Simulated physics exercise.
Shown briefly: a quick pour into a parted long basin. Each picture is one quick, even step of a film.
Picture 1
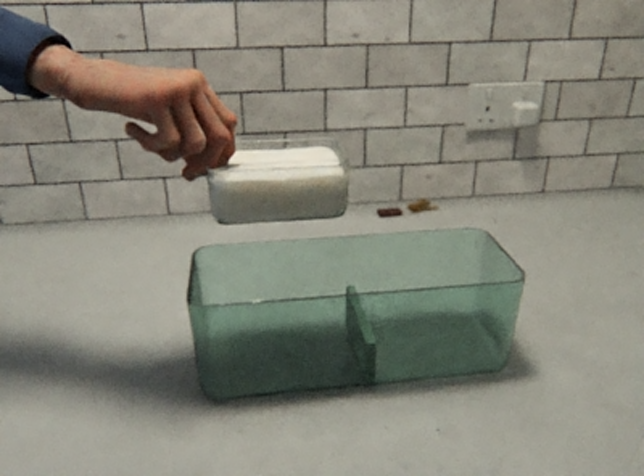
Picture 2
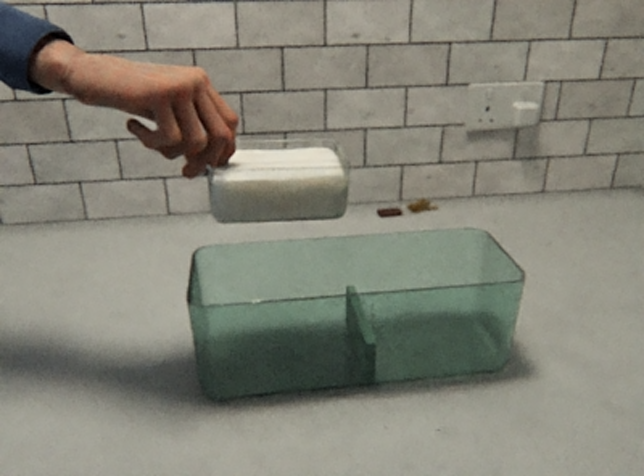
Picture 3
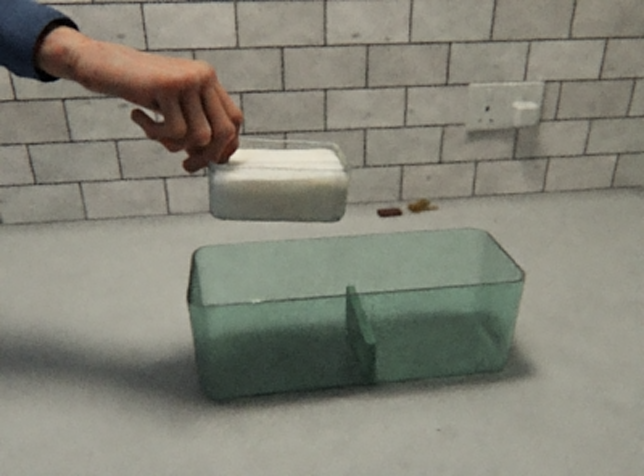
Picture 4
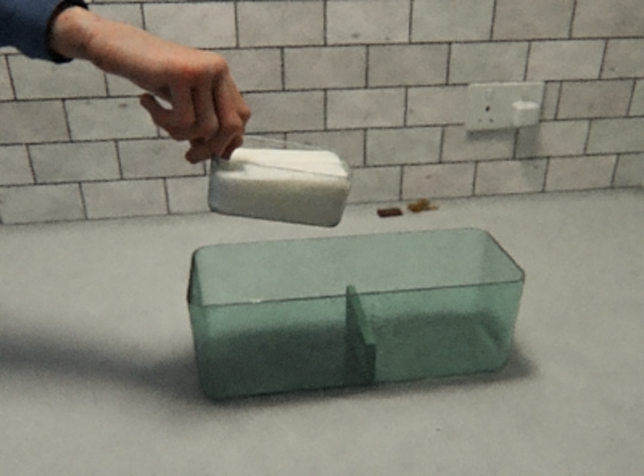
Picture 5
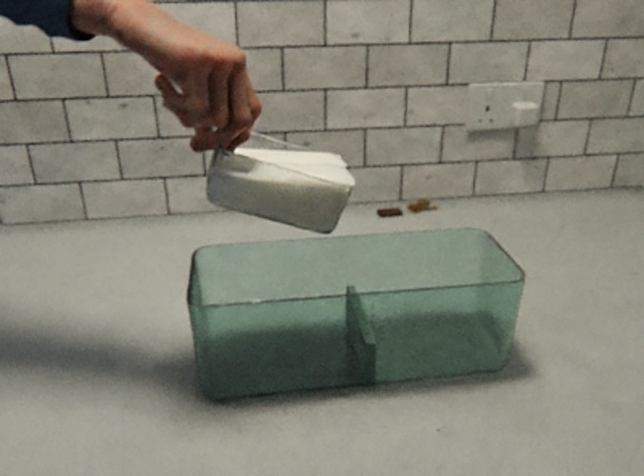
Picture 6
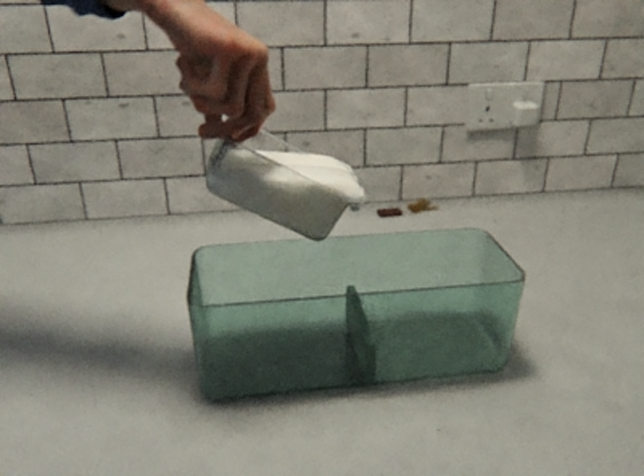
On a pale counter by a tiled wall, a hand tilting a clear container of milk rightward above a divided green basin.
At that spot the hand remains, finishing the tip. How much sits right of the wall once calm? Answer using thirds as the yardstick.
Over two thirds of it.
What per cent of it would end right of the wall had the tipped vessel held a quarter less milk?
70 %.
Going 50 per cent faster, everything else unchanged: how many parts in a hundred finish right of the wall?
I'd estimate about 75 percent ends up there.
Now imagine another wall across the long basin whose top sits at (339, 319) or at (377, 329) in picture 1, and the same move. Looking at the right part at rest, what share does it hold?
Try one about 85 %, try two about 65 %.
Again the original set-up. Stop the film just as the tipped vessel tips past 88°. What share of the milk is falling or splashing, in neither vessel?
I'd reckon some 25 per cent.
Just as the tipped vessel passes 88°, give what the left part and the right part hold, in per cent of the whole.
The left part holds around 0 percent, the right part 60 percent.
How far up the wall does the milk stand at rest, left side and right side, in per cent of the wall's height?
On the left it is 10 per cent, on the right 40.
A moment on, the tilt is 88° and 13 per cent is still to pour, 1 is left of the wall and 60 right of it.
Next, the tilt is 105° and 3 per cent is still to pour, 16 is left of the wall and 77 right of it.
Then the tilt is 105° and 0 per cent is still to pour, 21 is left of the wall and 77 right of it.
Later the tilt is 105° and 0 per cent is still to pour, 21 is left of the wall and 77 right of it.
Finally, 21 per cent lies left of the wall, 77 right of it and 2 outside.
